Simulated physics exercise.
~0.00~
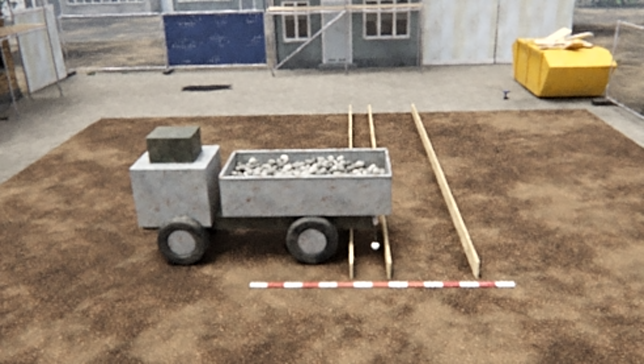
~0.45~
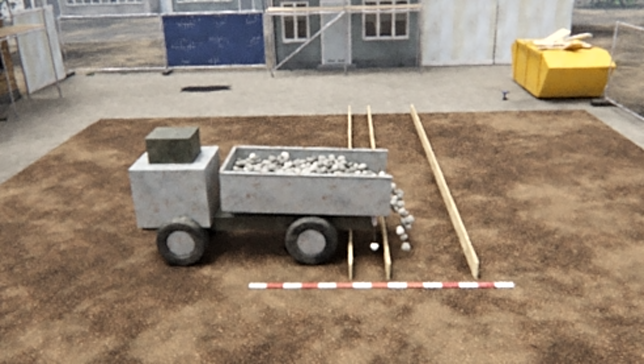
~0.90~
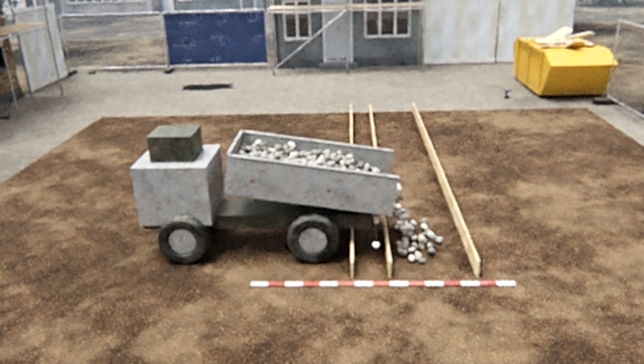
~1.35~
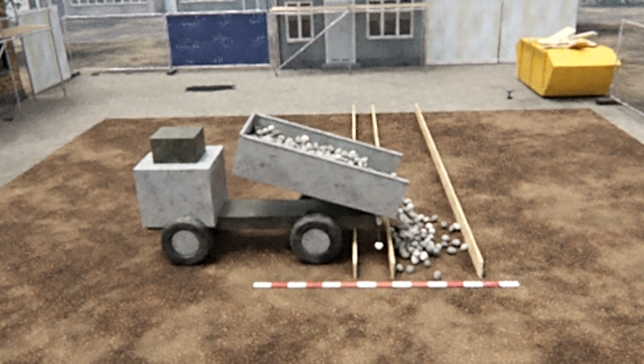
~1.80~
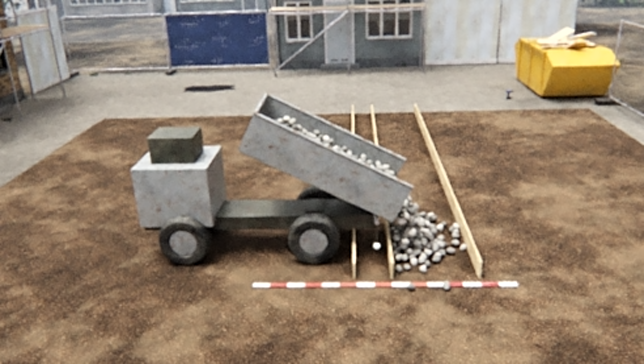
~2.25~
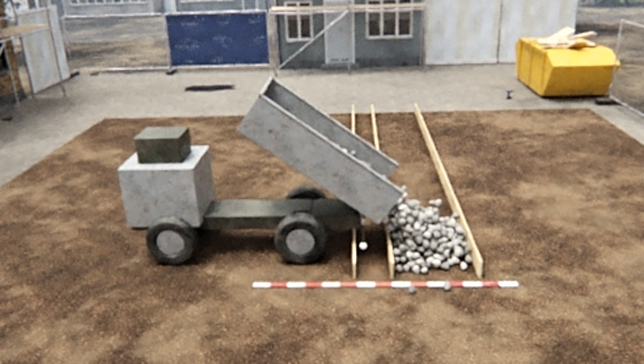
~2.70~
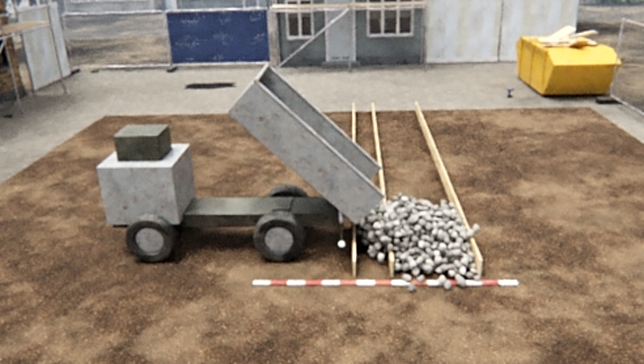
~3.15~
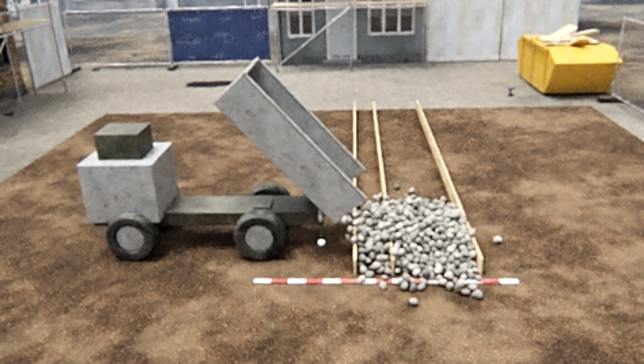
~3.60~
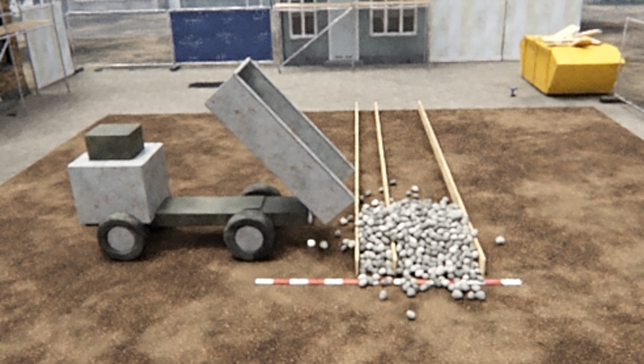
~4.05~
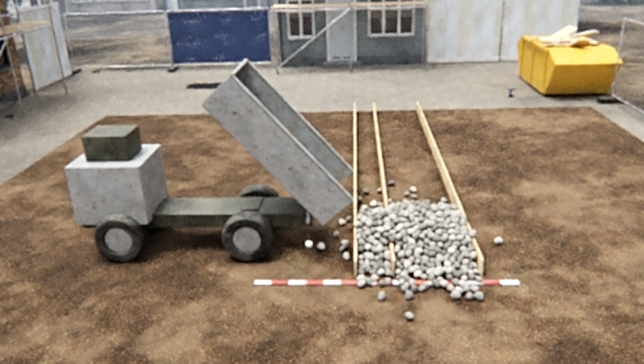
A grey tipping truck loaded with pale, rounded stones stands on brown soil at a building site, seen from slightly above and side-on, with a yellow skip behind to the right. Three wooden boards and a red and white striped pole lie near its rear. The bed tilts up, and stones spill from its right end, piling between the boards. As it steepens, the truck rolls left, and the heap spreads over the middle board. The bed empties and stays raised, leaving most stones in the right-hand bay, fewer in the left, and a few strays outside.
